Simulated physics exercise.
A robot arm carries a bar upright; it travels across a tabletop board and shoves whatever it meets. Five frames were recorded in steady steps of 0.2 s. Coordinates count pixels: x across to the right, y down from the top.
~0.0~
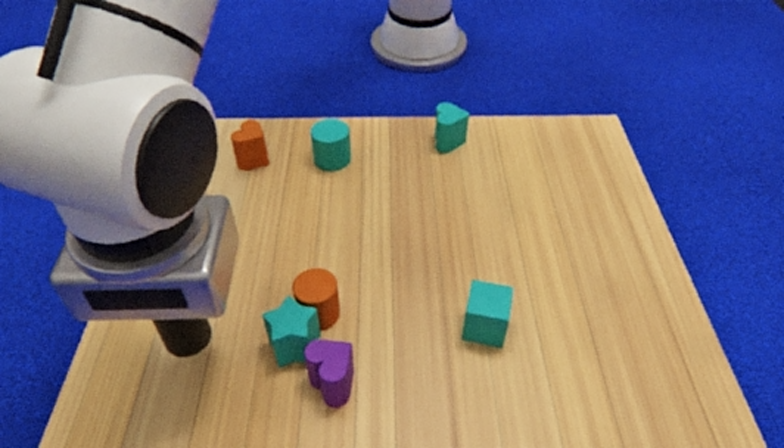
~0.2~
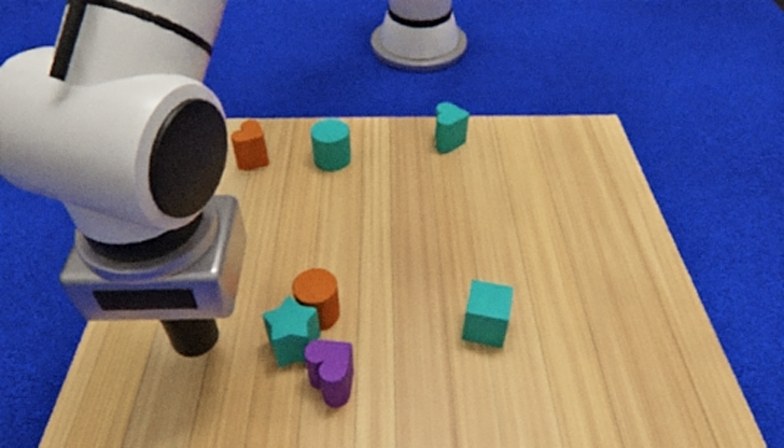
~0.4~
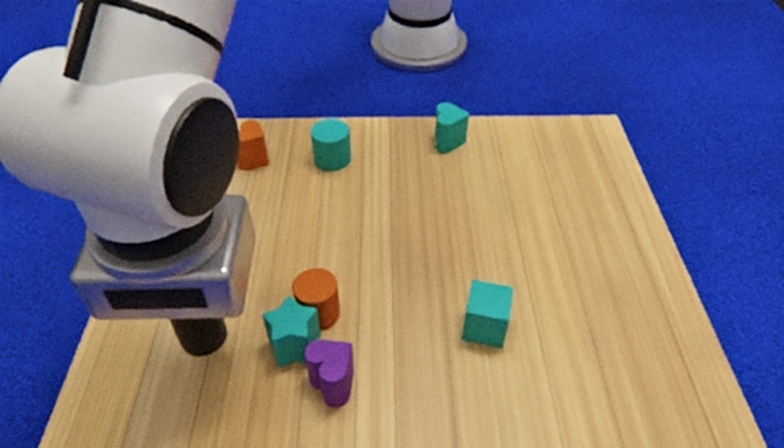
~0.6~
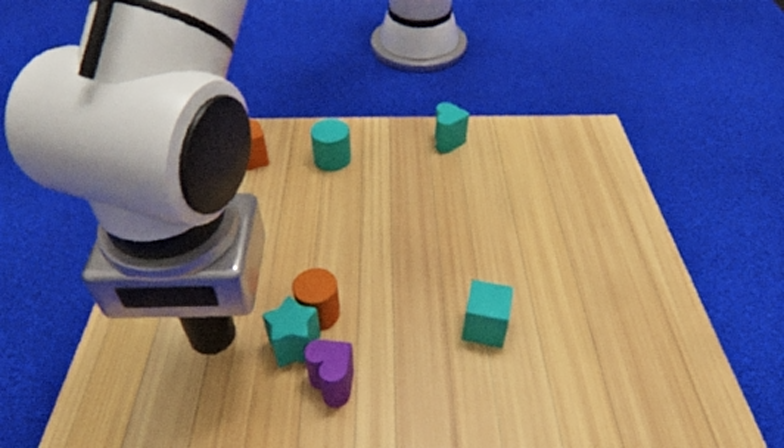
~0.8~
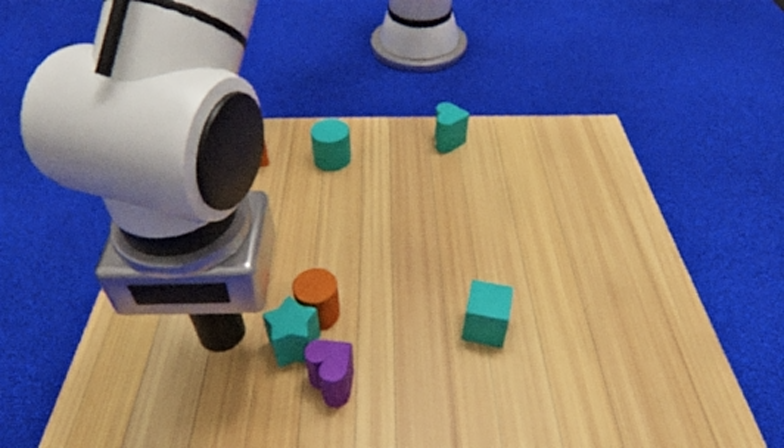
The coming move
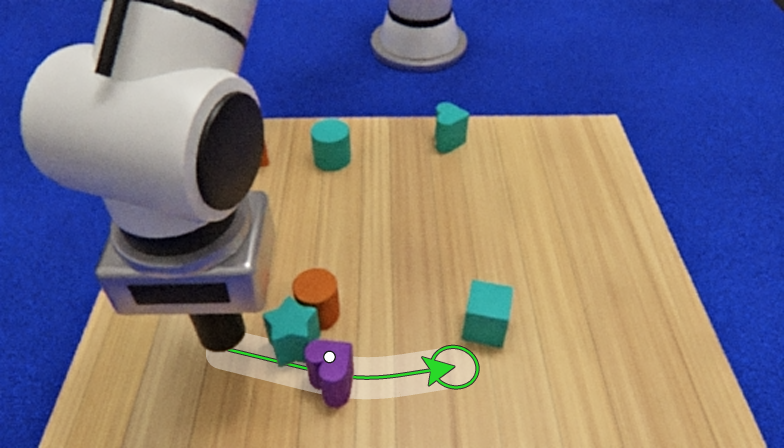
On a wooden table, a robot arm moves slightly right near several still, colored blocks.
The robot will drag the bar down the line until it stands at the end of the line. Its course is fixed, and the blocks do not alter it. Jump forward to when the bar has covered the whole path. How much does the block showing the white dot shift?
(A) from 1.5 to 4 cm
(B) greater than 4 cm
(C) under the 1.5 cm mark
I'll go with B - greater than 4 cm.
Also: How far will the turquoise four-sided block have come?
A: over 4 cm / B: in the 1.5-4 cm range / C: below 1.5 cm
I'll go with C - below 1.5 cm.
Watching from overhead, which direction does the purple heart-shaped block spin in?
Turns clockwise.
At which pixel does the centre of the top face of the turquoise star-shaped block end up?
At pixel (355, 314).
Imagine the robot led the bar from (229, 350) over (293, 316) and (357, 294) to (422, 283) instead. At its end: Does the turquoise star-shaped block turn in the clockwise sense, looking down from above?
My answer is yes.
Path on the board, from (229, 350) through (338, 375) to (455, 367); the dot is on the purple heart-shaped block.
What follows on the original path. One third of the way, bar at (298, 351); turquoise star-shaped block at (330, 313), turned 25° anticlockwise; orange circle at (333, 278); purple heart-shaped block at (341, 361).
Two thirds of the way, bar at (378, 361); turquoise star-shaped block at (355, 314), turned 80° anticlockwise; orange circle at (335, 278); purple heart-shaped block at (404, 388), turned 60° clockwise.
At the end, bar at (457, 350); turquoise star-shaped block at (355, 314), turned 80° anticlockwise; orange circle at (335, 278); purple heart-shaped block at (420, 386), turned 115° clockwise; turquoise four-sided block in place.
